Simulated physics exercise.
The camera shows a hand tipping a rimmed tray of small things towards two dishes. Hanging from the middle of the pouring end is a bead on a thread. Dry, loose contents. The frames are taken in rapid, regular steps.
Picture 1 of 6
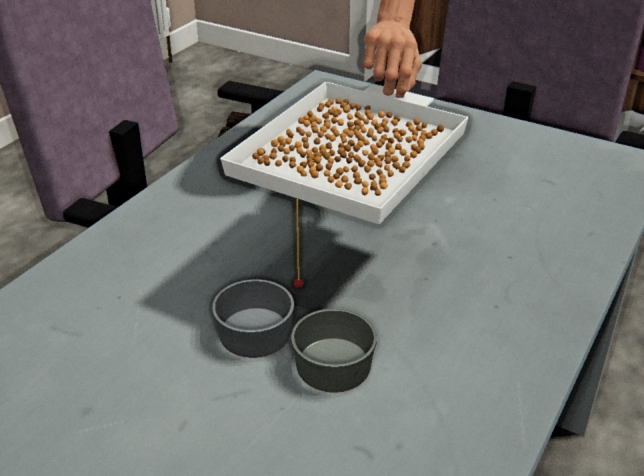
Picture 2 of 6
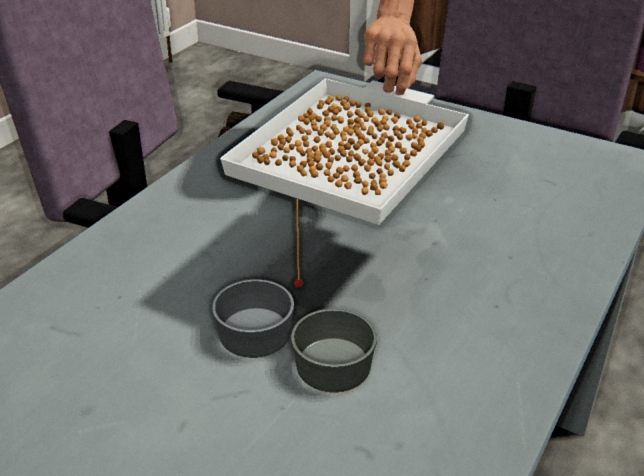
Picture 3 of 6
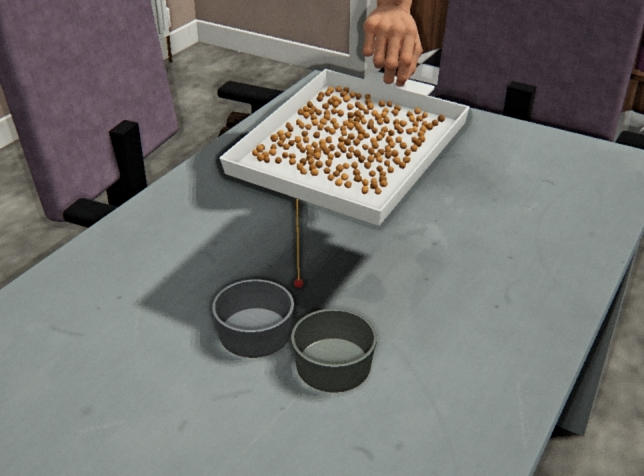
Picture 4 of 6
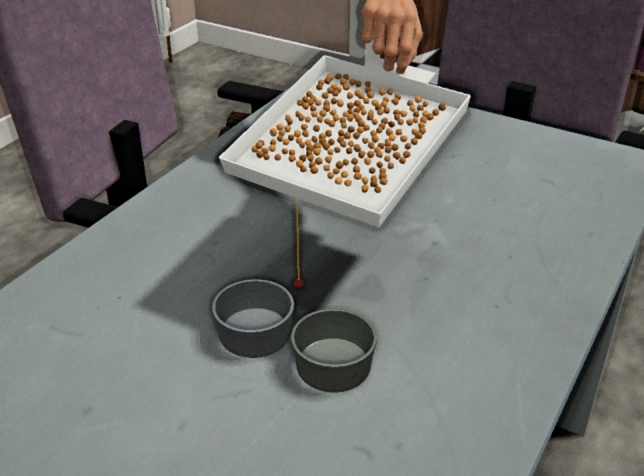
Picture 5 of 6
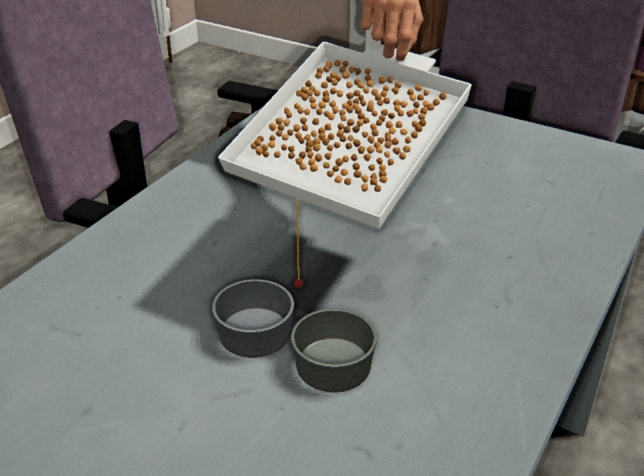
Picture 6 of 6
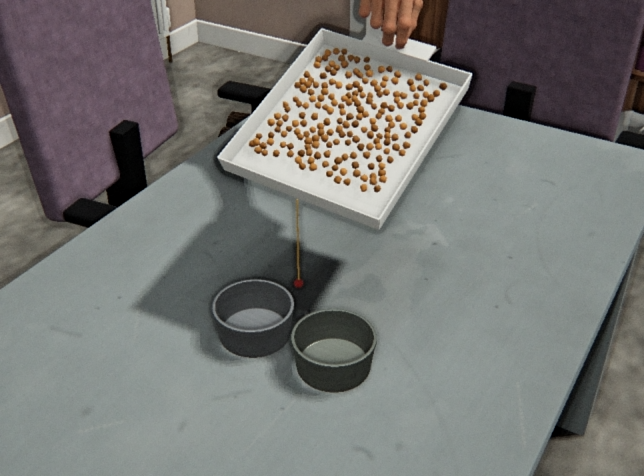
A hand at the top grips the far edge of a white rimmed tray of small round orange-brown pieces and steadily raises that edge, tilting the tray toward the viewer while the near end barely shifts. Beneath it, a red bead hangs on a thread above two dark grey dishes side by side on a grey table. The view looks down from a fixed spot, with purple padded panels and a grey floor behind.
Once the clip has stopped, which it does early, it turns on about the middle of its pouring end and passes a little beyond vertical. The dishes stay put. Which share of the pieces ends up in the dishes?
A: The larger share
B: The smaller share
A, the larger share.
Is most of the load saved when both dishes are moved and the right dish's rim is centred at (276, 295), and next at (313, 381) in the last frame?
Placing 1: A minority of it. Placing 2: A minority of it.
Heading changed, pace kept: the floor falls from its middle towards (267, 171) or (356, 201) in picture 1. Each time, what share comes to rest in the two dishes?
Around 20 per cent first, around 40 per cent next.
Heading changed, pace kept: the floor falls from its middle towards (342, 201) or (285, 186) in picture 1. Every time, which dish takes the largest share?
Case one goes to the right-side dish, case two to the left-side dish.
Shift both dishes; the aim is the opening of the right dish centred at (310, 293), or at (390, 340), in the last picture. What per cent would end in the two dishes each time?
Trial 1 about 0 %, trial 2 about 50 %.
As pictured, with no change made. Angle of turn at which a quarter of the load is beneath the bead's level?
Angle: Close to 115°.
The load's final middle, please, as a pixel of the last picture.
(320, 359).
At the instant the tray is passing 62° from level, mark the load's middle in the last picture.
The middle of the load sits near (327, 183).
Just after the last frame, tray tipped steeply; almost all on the tray; just a few in the air.
A moment on, tray tipped past a quarter turn; the larger part on the tray; about a tenth in the right dish; just a few in the left dish; just a few outside both; just a few in the air.
Further on, tray tipped past a quarter turn; roughly half in the right dish; roughly a quarter in the left dish; roughly a quarter outside both; just a few in the air.
When it is over, tray tipped past a quarter turn; roughly half in the right dish; roughly a quarter in the left dish; roughly a quarter outside both.
